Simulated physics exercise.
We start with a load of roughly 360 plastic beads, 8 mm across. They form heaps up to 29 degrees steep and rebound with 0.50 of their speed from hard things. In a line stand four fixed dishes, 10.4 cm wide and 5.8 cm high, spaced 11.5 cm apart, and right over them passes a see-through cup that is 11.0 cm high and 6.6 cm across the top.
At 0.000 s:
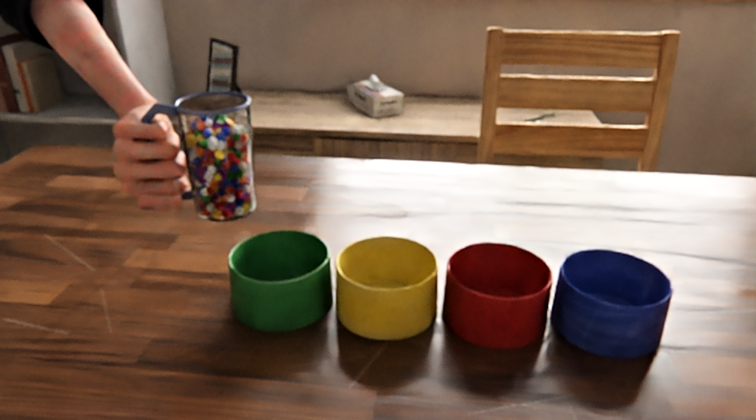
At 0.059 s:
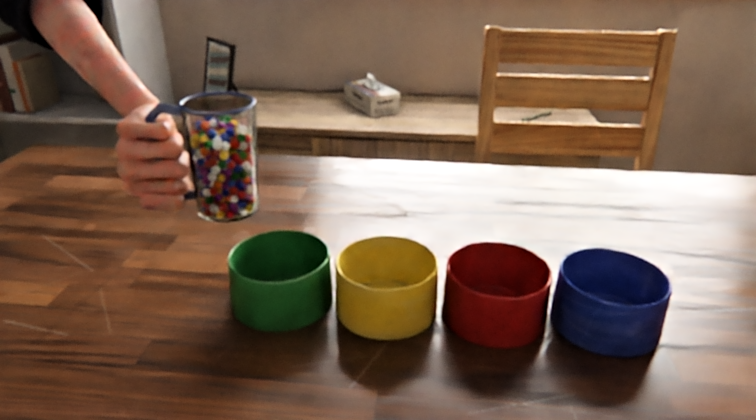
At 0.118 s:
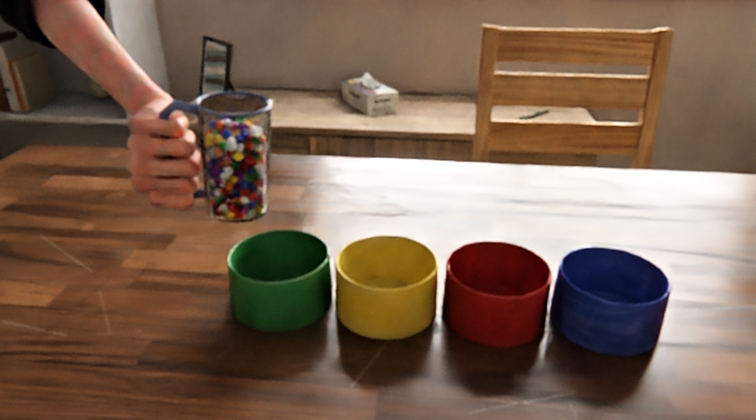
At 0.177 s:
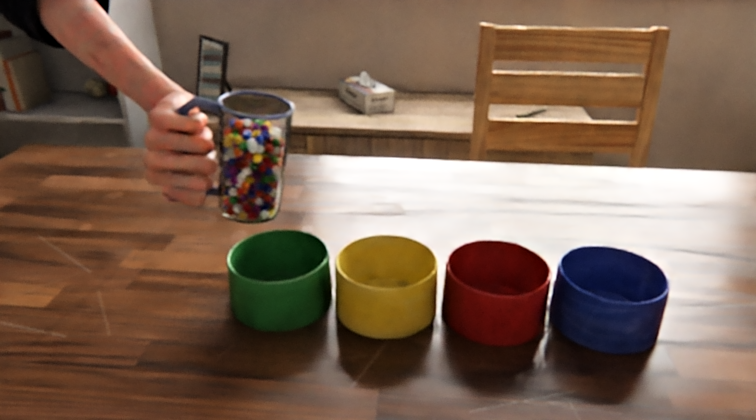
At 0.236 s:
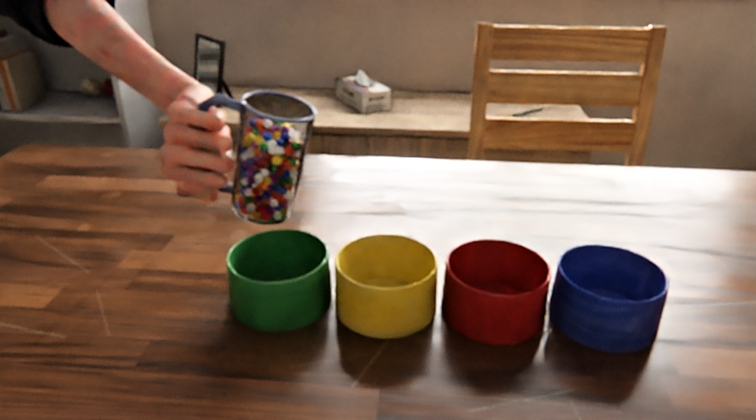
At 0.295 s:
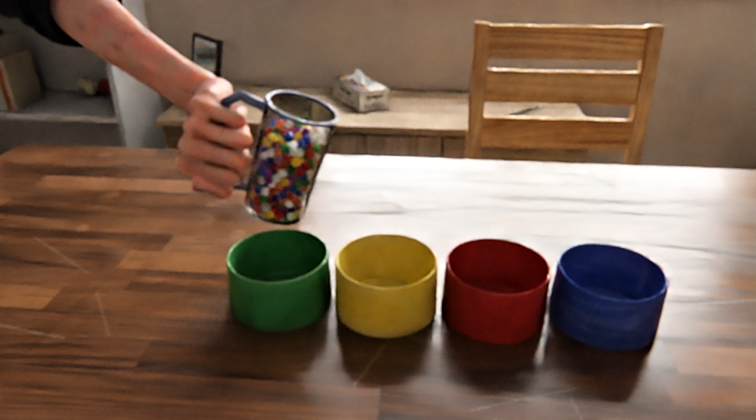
We see a hand holding a clear cup of multicoloured beads above a wooden table with green, yellow, red and blue dishes in a row; the hand moves the cup a short way right, gradually tilting it rightward over the green dish.
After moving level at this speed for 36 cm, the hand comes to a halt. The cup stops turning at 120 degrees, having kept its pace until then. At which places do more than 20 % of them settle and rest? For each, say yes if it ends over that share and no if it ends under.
Red dish: Holds at most a fifth. Blue dish: Holds more than a fifth. Green dish: Holds at most a fifth. Yellow dish: Holds at most a fifth. Counter: Holds more than a fifth.
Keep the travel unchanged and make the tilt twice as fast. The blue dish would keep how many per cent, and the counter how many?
The blue dish would get 70 and the counter 10.
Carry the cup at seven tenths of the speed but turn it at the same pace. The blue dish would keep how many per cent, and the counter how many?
Blue 80, counter 20.
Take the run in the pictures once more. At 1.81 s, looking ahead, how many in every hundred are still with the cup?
Some 10 %.
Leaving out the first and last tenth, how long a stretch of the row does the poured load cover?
It spans roughly 17 centimetres along the row.
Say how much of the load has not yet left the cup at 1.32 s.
Roughly 95 per cent, I'd say.
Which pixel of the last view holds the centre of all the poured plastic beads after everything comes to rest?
Near (626, 306).
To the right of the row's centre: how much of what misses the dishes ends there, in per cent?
About 100 percent.
After 0.91 s, tilt 66 degrees; cup holds 100 %.
After 1.32 s, tilt 98 degrees; cup holds 95 %.
After 1.81 s, tilt 120 degrees; cup holds 10 %, blue 60 %.
At rest (2.6 s), red 0 %, blue 70 %, green 0 %, yellow 0 %, counter 30 %.
